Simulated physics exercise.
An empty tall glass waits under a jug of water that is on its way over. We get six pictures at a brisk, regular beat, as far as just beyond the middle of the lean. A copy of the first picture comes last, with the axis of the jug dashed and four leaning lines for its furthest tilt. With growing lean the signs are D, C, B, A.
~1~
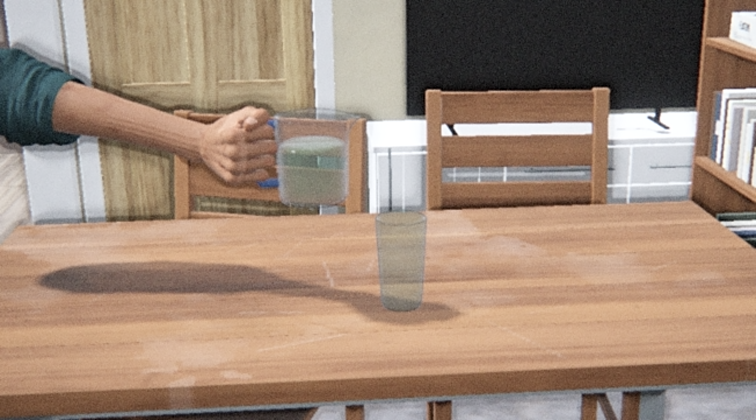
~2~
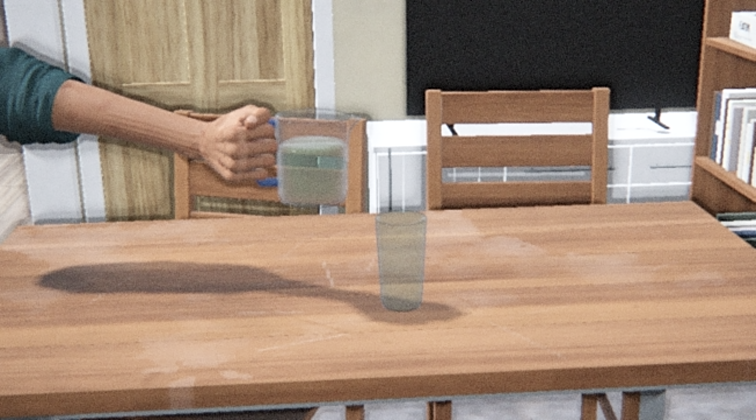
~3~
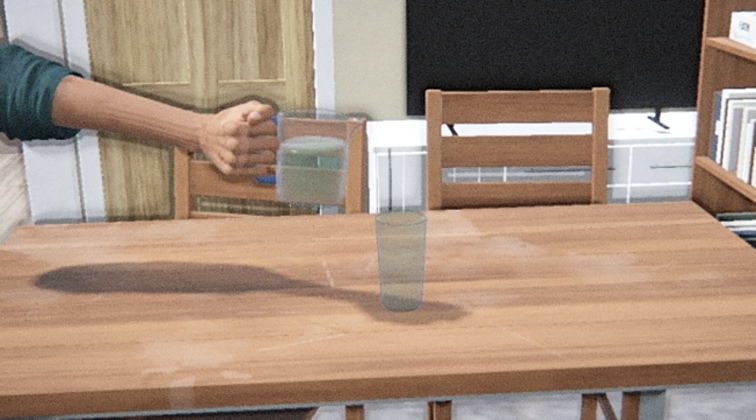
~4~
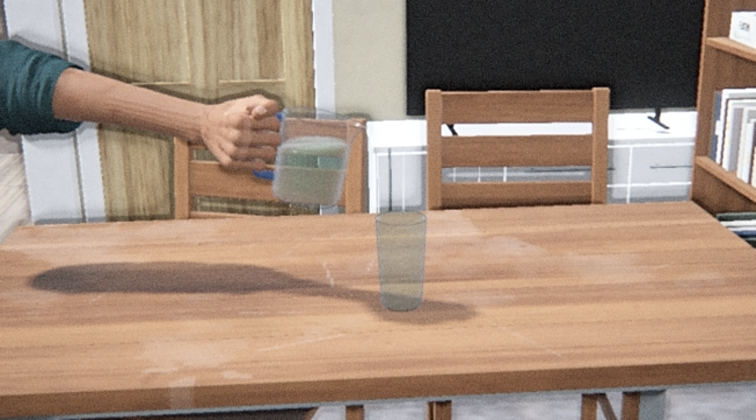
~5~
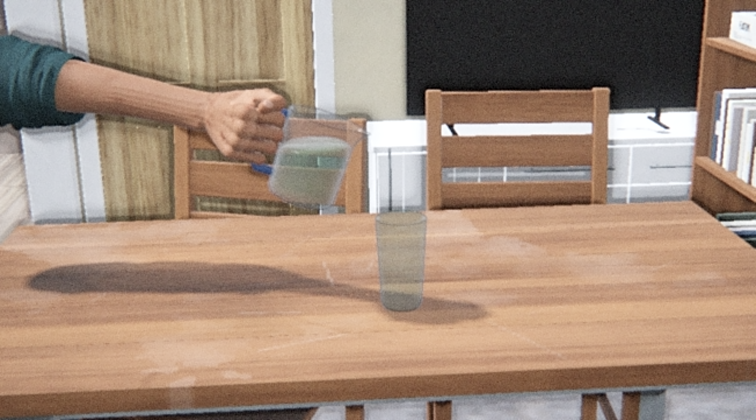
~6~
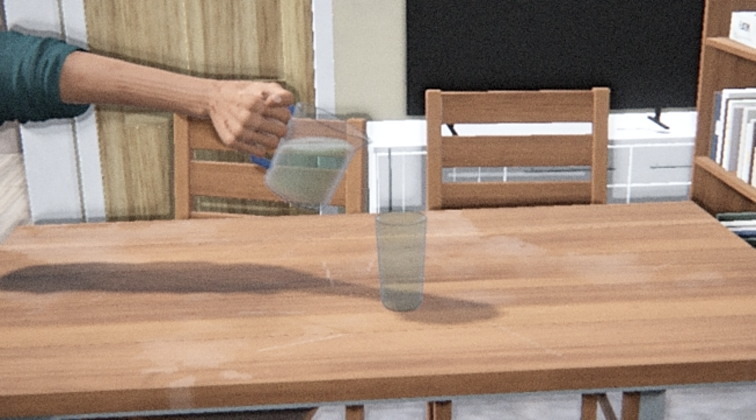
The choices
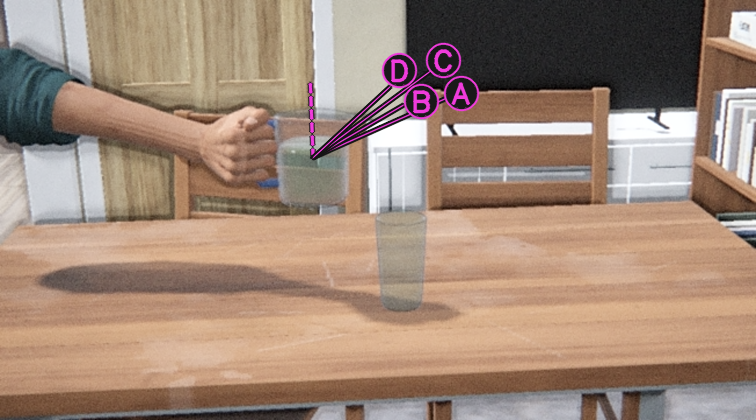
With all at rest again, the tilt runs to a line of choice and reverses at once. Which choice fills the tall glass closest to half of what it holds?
Mark A.
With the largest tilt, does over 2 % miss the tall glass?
No, it does not.
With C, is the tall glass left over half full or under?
Under half.
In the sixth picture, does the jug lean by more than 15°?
Yes.
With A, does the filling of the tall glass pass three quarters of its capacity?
No, less.
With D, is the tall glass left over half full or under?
Under.
In magenta, A at (445, 98); B at (403, 105); C at (429, 71); D at (390, 86).
If A is chosen, the tall glass ends with about 52 % of what it can hold.
If B is chosen, the tall glass ends with about 36 % of what it can hold.
If C is chosen, the tall glass ends with about 24 % of what it can hold.
If D is chosen, the tall glass ends with about 13 % of what it can hold.
